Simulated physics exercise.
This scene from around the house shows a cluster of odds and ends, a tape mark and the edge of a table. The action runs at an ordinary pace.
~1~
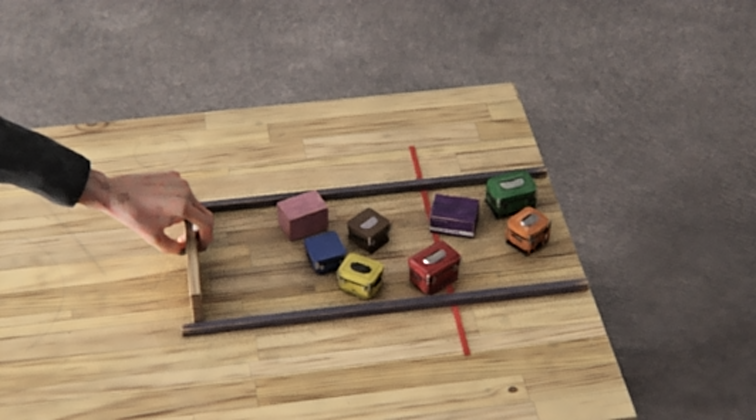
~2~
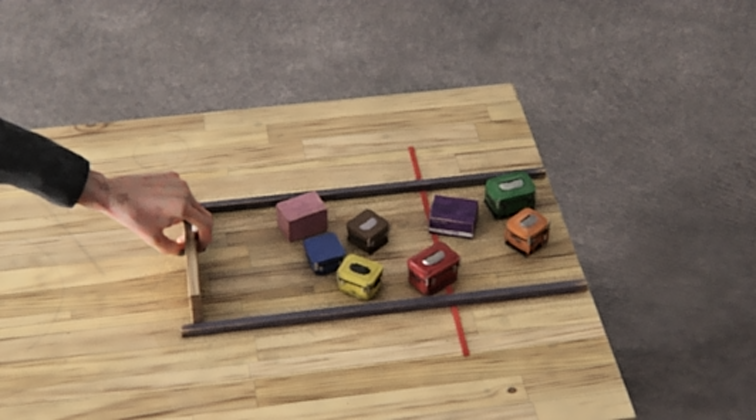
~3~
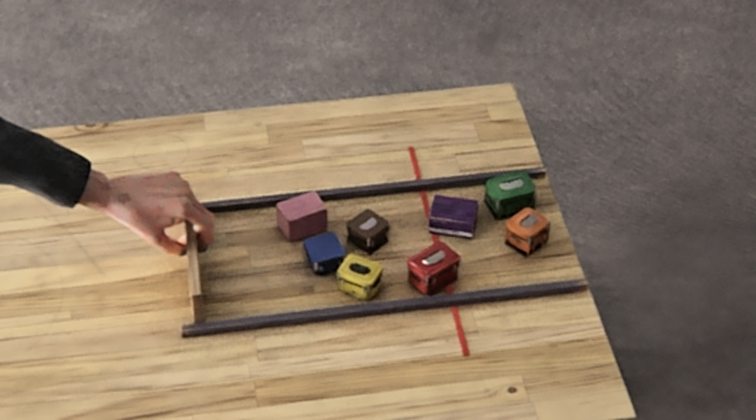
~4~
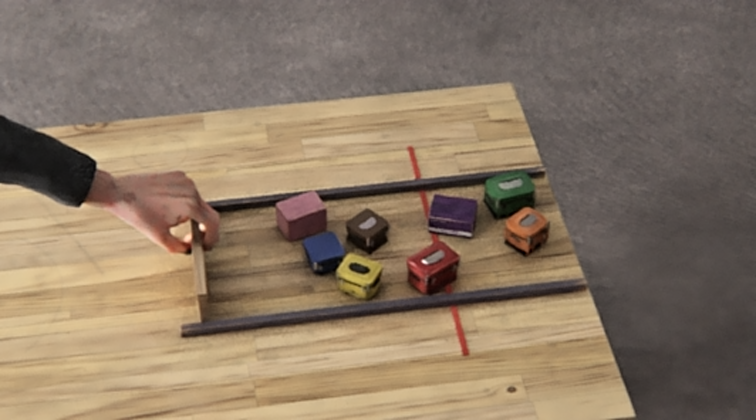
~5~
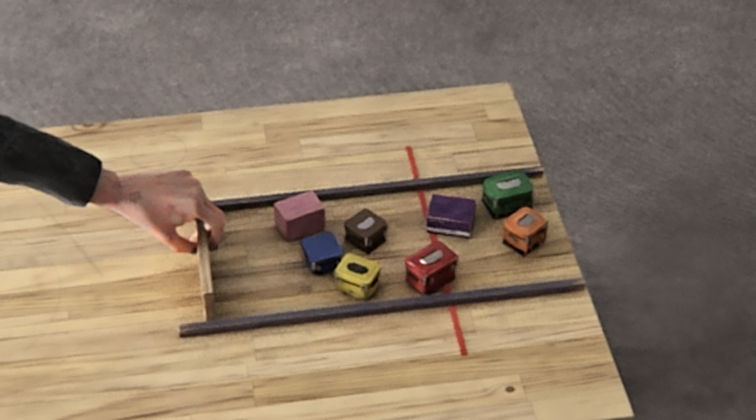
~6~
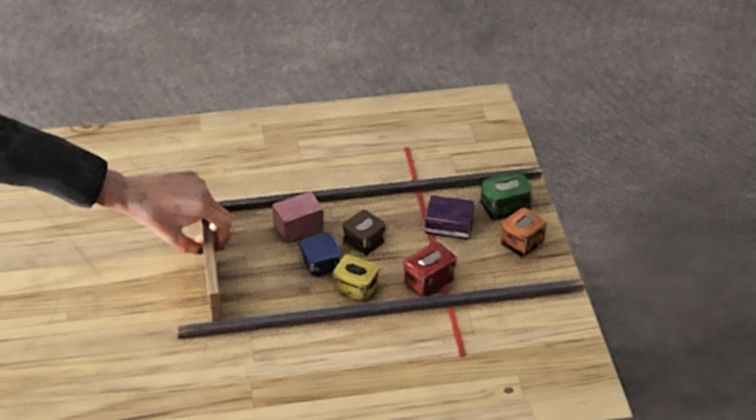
In this clip, a hand holds a small wooden board upright between two dark rails on a wooden table and slides it slightly to the right, while the colourful boxes around a red tape line stay essentially still.
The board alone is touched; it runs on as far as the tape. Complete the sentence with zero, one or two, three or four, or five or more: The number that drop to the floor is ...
The number that drop to the floor is zero.
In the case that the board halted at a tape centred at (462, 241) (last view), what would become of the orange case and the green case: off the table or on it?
In that case the orange case does not drop, and the green case tips off.
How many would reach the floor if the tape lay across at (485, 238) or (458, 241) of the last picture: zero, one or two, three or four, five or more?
Just one or two, then just one or two.
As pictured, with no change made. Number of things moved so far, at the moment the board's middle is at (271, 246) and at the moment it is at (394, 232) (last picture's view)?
0 at one spot and 7 at the other.
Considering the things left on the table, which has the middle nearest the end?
The green case is foremost.
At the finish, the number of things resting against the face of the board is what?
Count: 3.
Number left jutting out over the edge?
Counting them gives 1.
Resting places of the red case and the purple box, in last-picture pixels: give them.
You'll see the red case at (493, 262), with the purple box at (502, 202).
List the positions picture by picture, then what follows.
In the first frame, orange case (528, 231); green case (511, 194); purple box (454, 216); board (192, 253); tape (437, 243).
In the second frame, green case (510, 195); board (191, 254).
In the third frame, purple box (453, 217); red case (433, 269).
In the fourth frame, orange case (526, 231); brown case (367, 232).
In the fifth frame, green case (508, 194); blue case (322, 254).
In the sixth frame, orange case (523, 232); green case (506, 195); purple box (449, 217); board (210, 252); tape (433, 244).
A little later, none off yet; orange case at rest near (523, 232); green case at rest near (506, 195); purple box at rest near (449, 217).
Next, none off yet; orange case at rest near (523, 232); green case at rest near (506, 195); purple box moving near (453, 216).
When it is over, the number that fall off is zero.
